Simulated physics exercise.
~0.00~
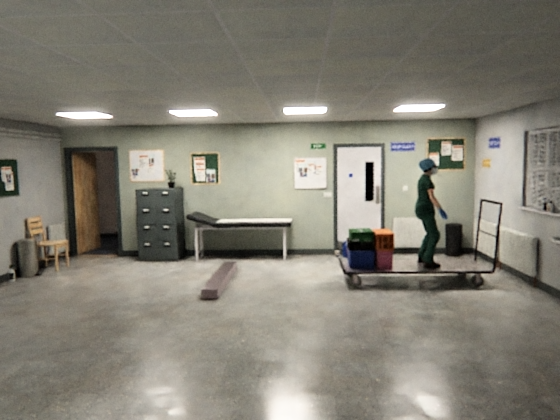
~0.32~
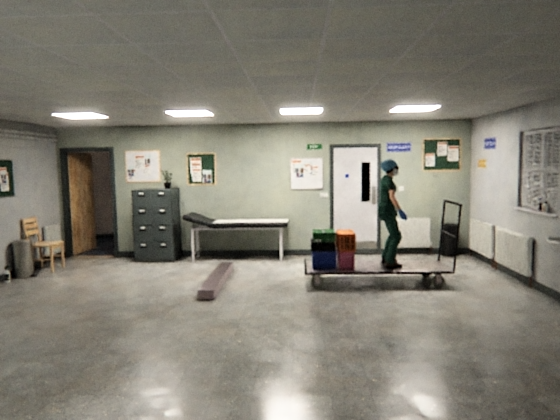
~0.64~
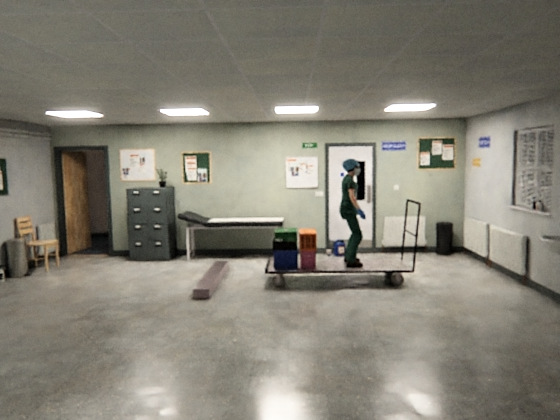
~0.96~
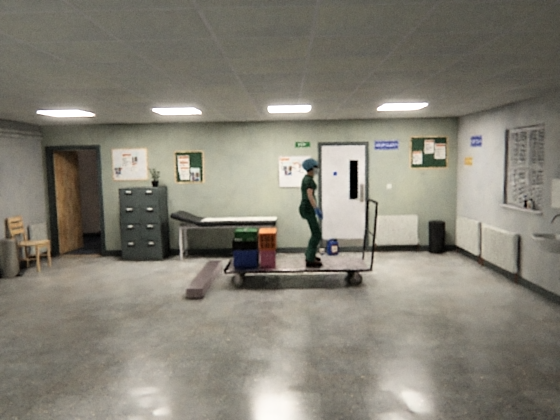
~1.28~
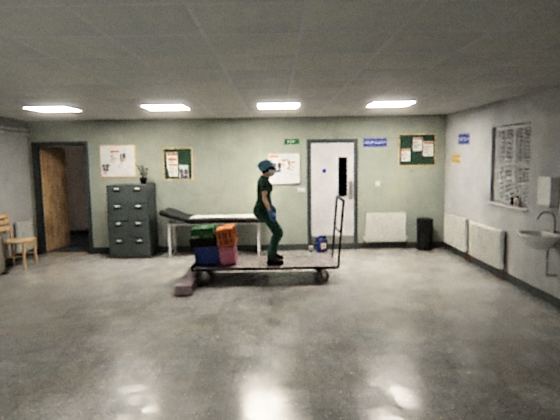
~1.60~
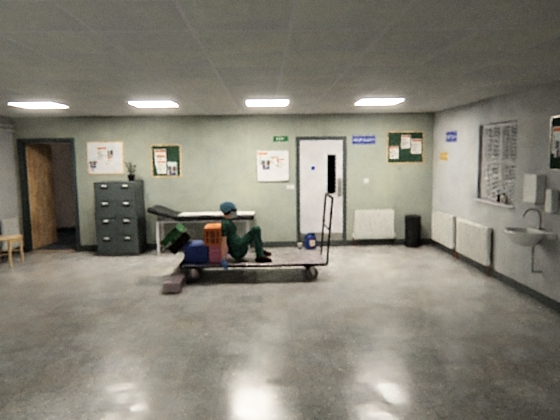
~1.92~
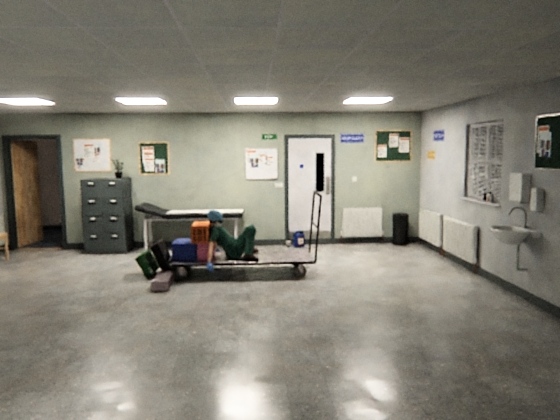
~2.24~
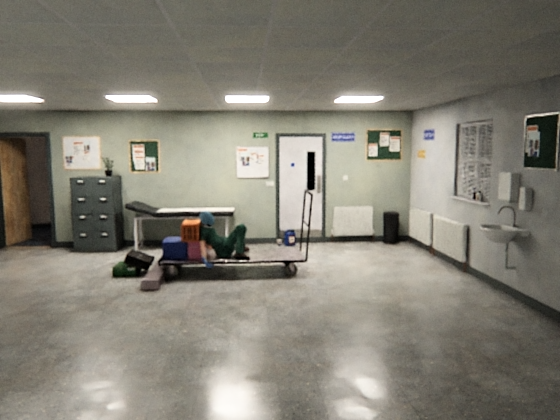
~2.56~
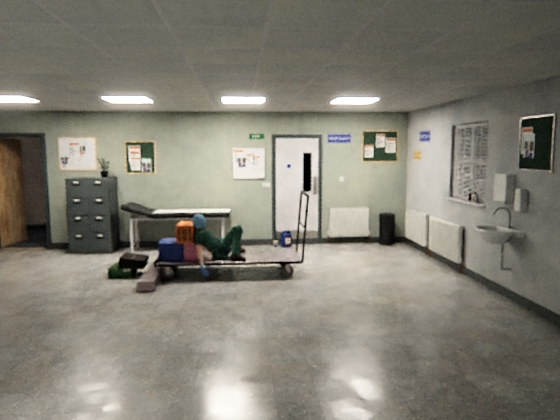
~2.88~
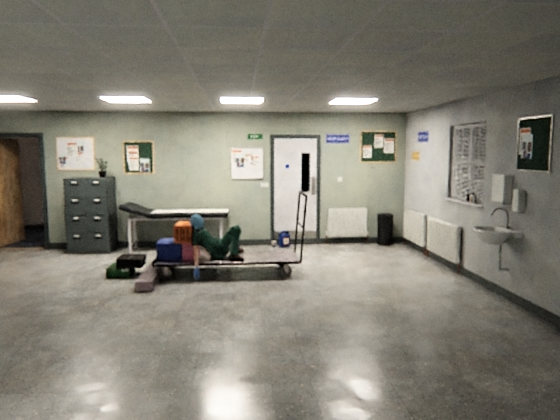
A trolley rolls left into a floor beam, tossing dark cartons off as its rider collapses backward onto the deck.
